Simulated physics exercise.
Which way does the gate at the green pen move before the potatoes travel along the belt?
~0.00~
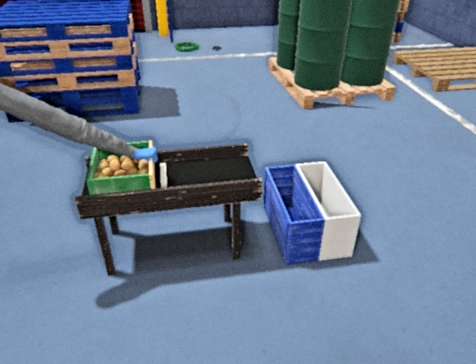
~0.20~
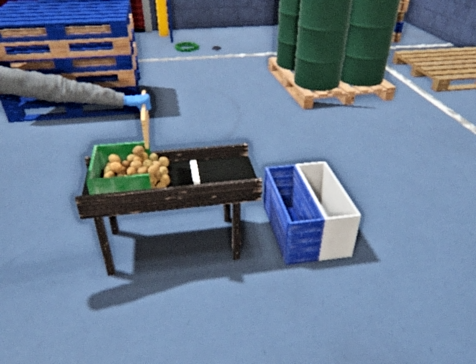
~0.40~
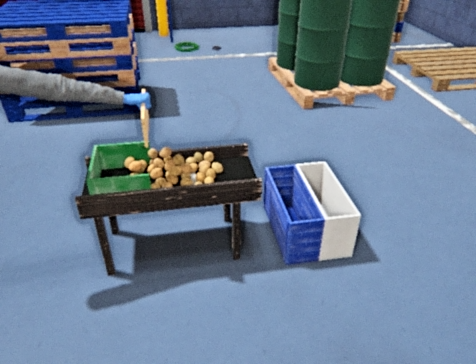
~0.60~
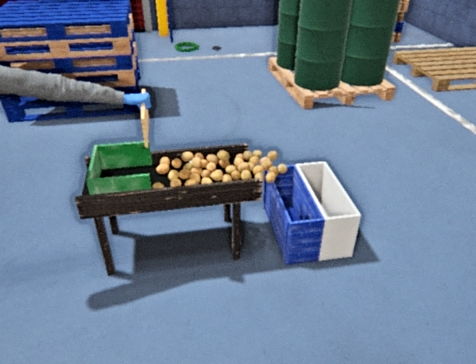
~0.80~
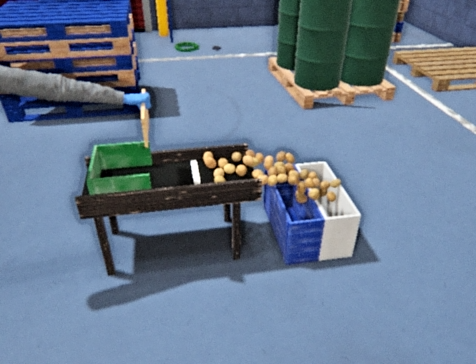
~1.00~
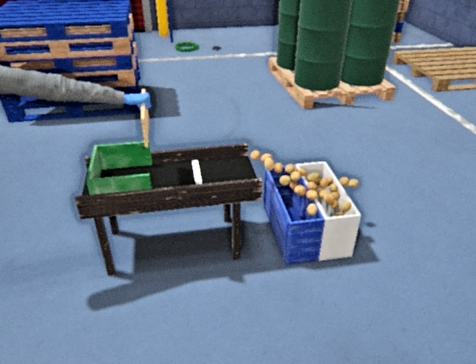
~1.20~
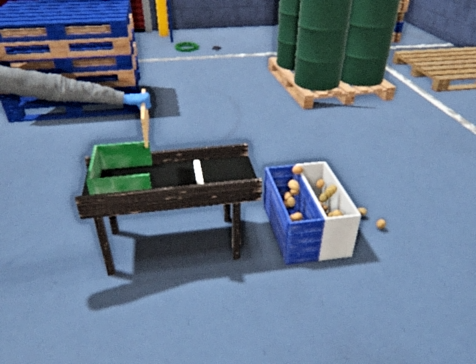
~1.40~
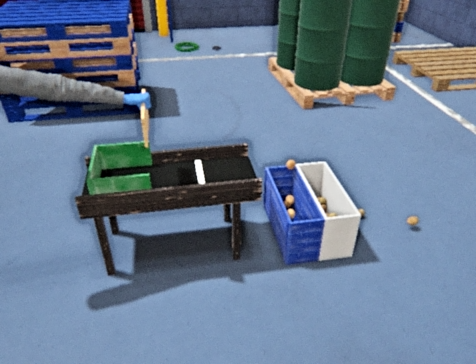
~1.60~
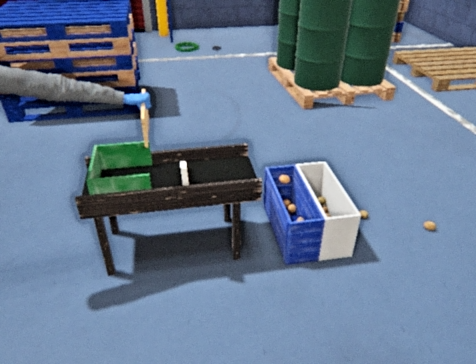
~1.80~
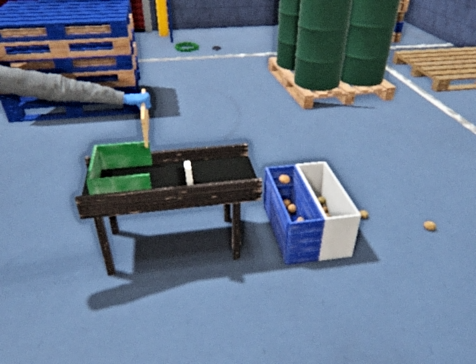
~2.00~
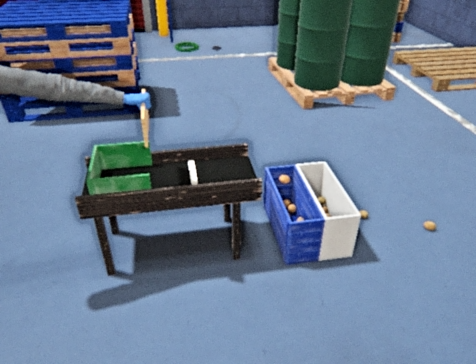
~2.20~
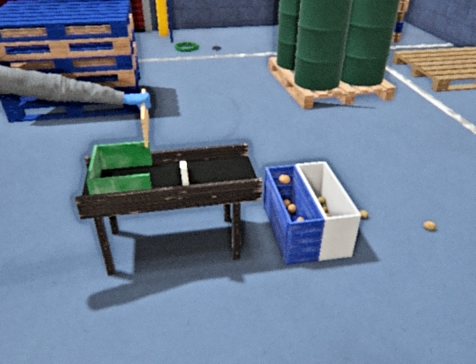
The gate moves up, raised by the grey arm and held above the pen.
Potatoes riding a belt from a green pen after an arm lifts its gate, dropping into two boxes, strays on the floor.
